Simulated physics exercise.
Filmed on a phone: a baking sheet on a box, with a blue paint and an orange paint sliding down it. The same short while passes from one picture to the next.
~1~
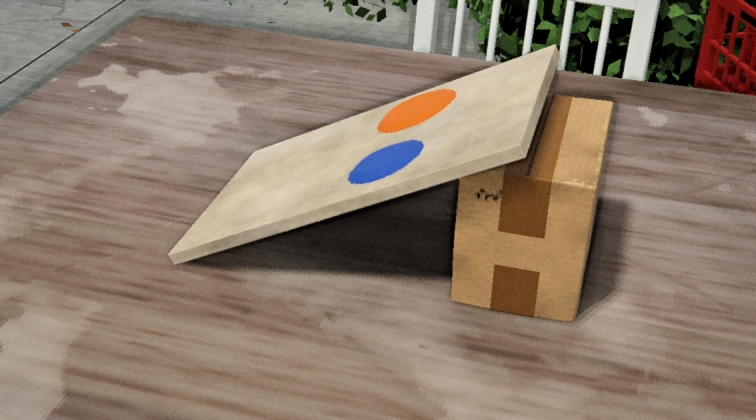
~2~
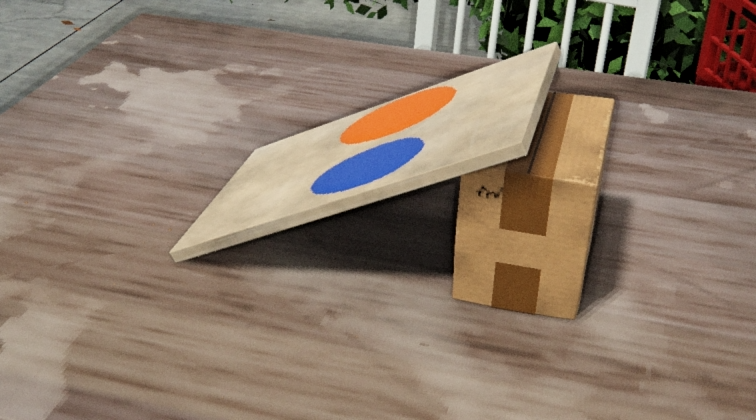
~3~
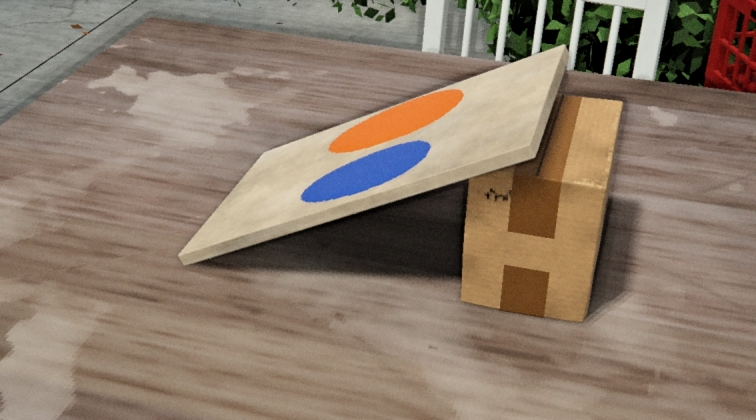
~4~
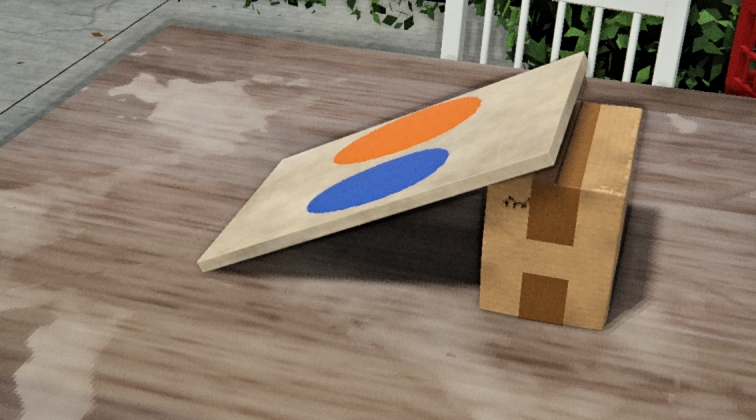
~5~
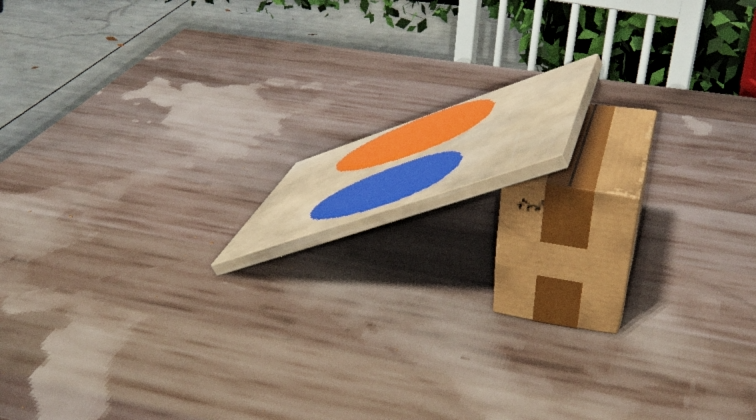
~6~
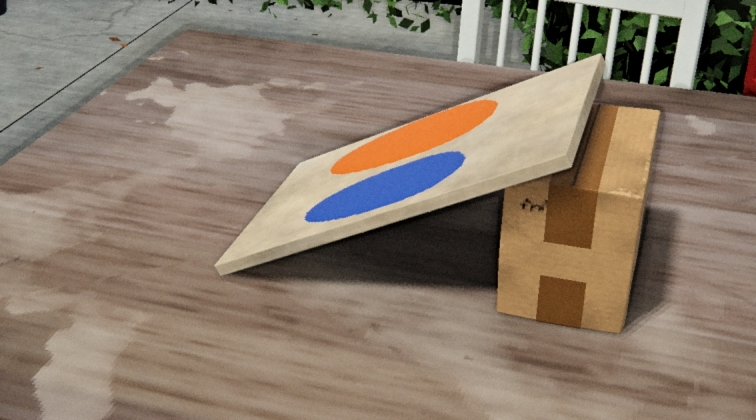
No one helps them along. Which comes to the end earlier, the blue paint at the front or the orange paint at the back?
It is the back one.
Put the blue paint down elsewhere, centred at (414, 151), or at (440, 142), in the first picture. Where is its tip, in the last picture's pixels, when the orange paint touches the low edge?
First near (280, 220), then near (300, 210).
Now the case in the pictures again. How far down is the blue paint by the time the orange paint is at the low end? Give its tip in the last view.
Roughly at (262, 227).
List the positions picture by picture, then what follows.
Tip of the blue paint half way down; tip of the orange paint (388, 119) half way down, in the first frame.
Tip of the blue paint (321, 179) half way down; tip of the orange paint half way down, in the second frame.
Tip of the blue paint three quarters of the way down; tip of the orange paint (341, 139) three quarters of the way down, in the third frame.
Tip of the blue paint (319, 199) three quarters of the way down; tip of the orange paint three quarters of the way down, in the fourth frame.
Tip of the blue paint three quarters of the way down; tip of the orange paint (346, 159) three quarters of the way down, in the fifth frame.
Tip of the blue paint (315, 209) three quarters of the way down; tip of the orange paint three quarters of the way down, in the sixth frame.
Soon after, the blue paint is three quarters of the way down; the orange paint is close to the edge.
Later, the blue paint is close to the edge; the orange paint is close to the edge.
In the end, the blue paint is close to the edge; the orange paint is at the low edge.
